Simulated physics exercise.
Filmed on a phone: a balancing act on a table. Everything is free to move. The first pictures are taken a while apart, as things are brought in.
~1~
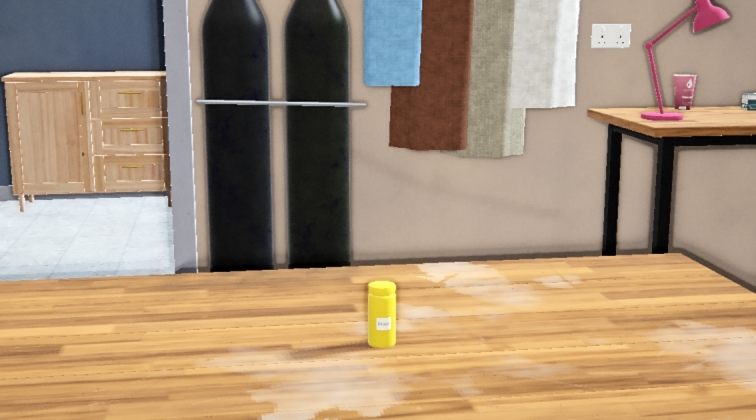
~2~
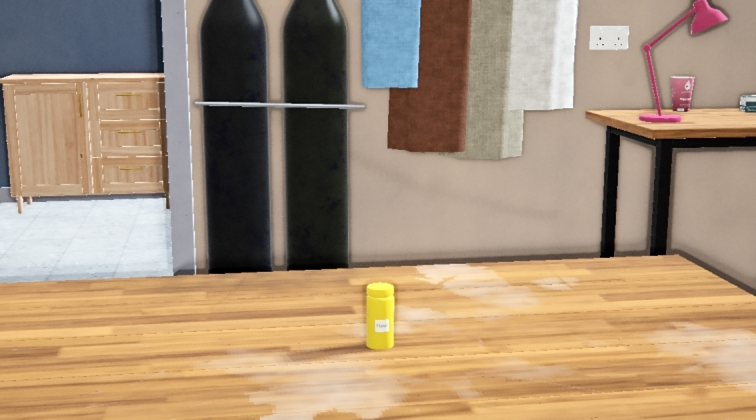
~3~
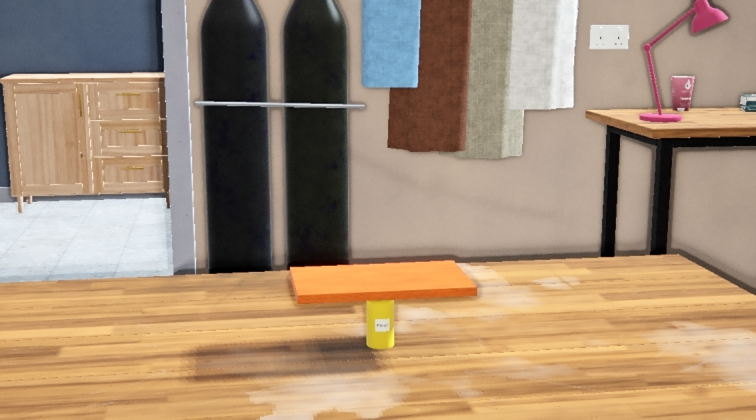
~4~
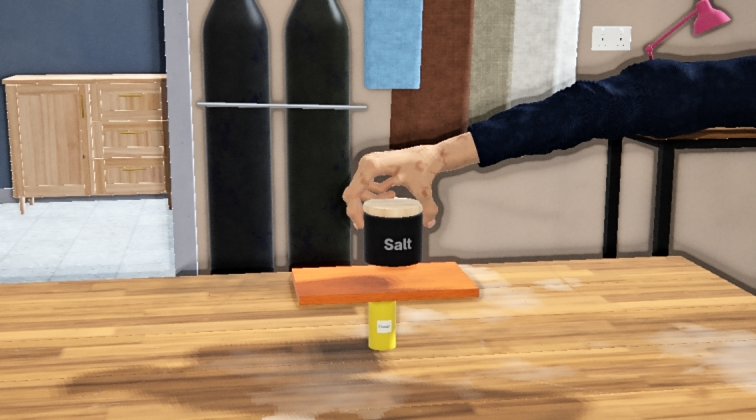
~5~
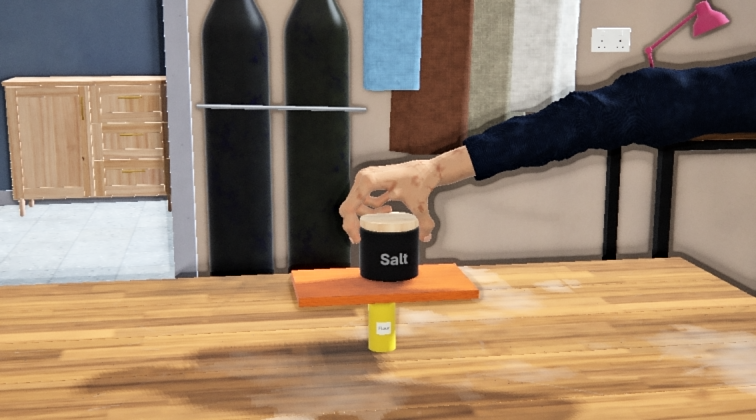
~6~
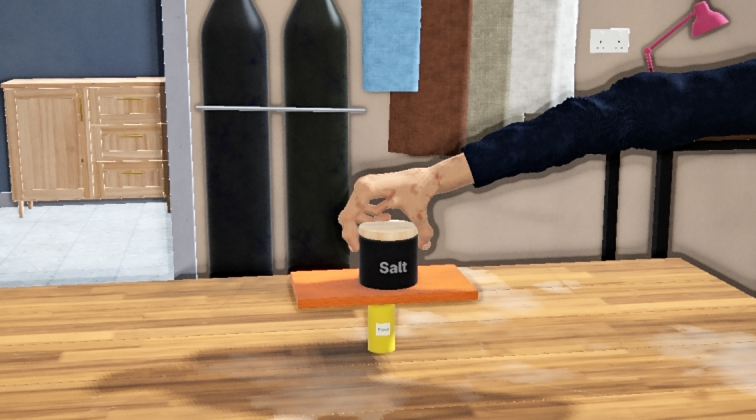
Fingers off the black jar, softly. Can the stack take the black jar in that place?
Here the stack stays up.
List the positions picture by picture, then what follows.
In the first picture, the last thing is not in view yet.
In the second picture, the last thing is not in view yet.
In the third picture, the last thing is not in view yet; orange board (380, 281).
The fourth picture shows coming down; black jar (393, 231); orange board (382, 282).
The fifth picture shows coming down; black jar (389, 246); orange board (382, 284).
The sixth picture shows in place under the hand; black jar (388, 254); orange board (381, 285).
Then, 0.30 s after the last picture, nothing has stirred.
Then, 0.70 s after the last picture, black jar resting near (388, 255).
At rest, all 3 in place. Seen from the same camera at the end, black jar near (388, 255). The stack keeps its balance.
